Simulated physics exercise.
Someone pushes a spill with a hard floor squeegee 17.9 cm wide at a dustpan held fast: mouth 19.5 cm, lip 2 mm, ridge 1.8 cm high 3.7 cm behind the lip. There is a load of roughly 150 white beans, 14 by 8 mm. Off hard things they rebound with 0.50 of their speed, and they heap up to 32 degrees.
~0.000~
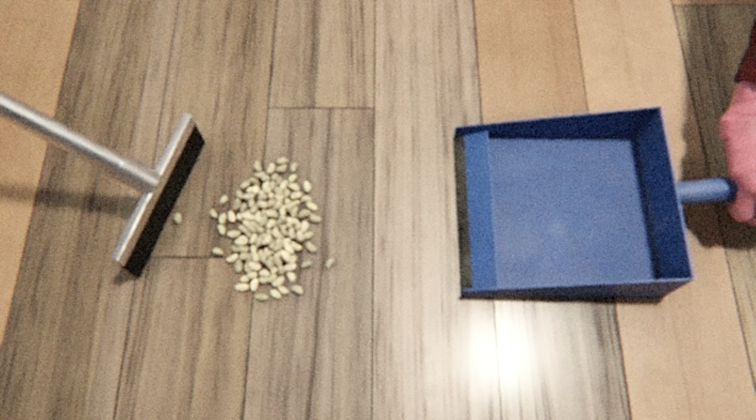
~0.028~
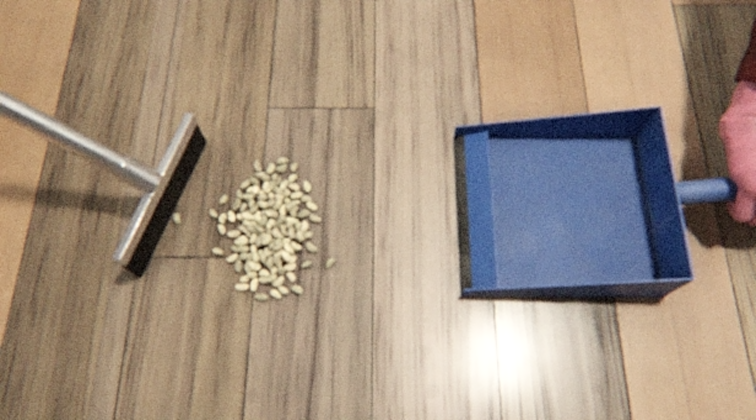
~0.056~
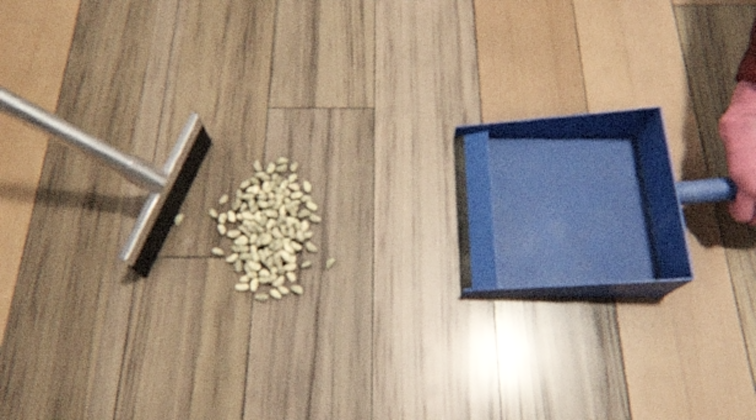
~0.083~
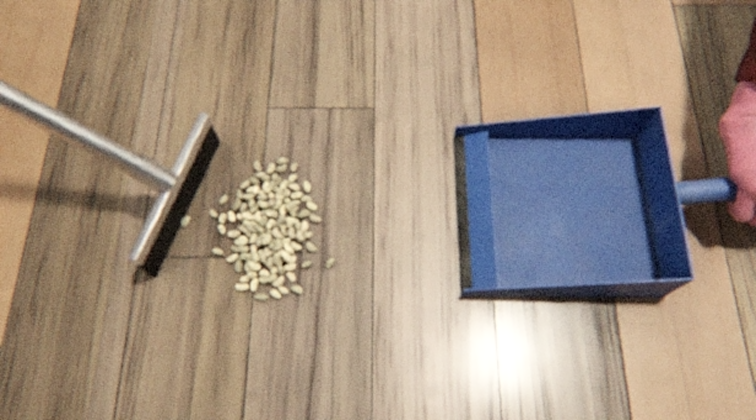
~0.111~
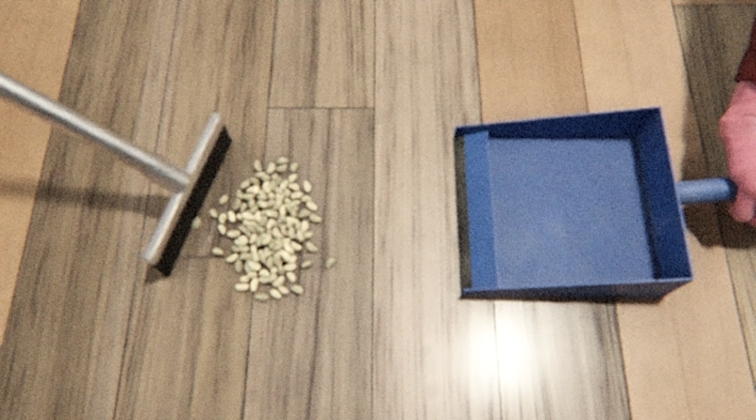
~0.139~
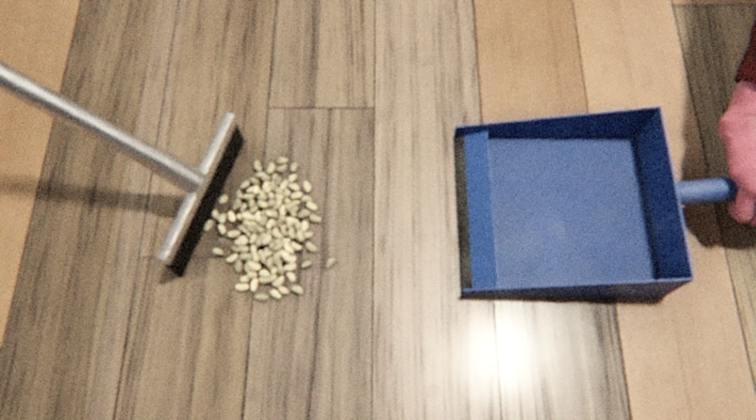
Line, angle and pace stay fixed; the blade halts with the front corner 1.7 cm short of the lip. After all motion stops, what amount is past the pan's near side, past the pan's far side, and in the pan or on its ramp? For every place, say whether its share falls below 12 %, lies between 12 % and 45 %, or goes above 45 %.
At the end, past the pan's near side: Moderate; past the pan's far side: Small; in the pan or on its ramp: Small.
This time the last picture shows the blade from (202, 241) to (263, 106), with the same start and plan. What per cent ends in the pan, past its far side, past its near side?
You'd see pan at 5, far at 5 and near at 20.
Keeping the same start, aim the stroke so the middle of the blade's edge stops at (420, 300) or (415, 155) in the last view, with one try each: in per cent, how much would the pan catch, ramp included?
Roughly 10 per cent for the first try and 0 per cent for the second.
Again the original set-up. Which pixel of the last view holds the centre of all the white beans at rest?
(436, 243) or so.
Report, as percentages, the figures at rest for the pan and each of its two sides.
Near side 25, far side 0, pan 5.
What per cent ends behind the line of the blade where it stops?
Estimate: About 20 %.
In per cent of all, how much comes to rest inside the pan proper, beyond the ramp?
About 0 %.
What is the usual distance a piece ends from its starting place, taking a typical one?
I'd put it near 20 cm.
After 0.36 s, middle of the blade 16 cm from the lip; 0 % over the lip, far side 0 %, near side 10 %.
After 0.51 s, middle of the blade 9 cm from the lip; 0 % over the lip, far side 0 %, near side 20 %.
Then, at 0.79 s, middle of the blade 4 cm from the lip; 5 % over the lip, far side 0 %, near side 25 %.
By 1.8 s all is still; near side 25 %, far side 0 %, pan 5 %, in front of the lip or behind the blade 70 %.
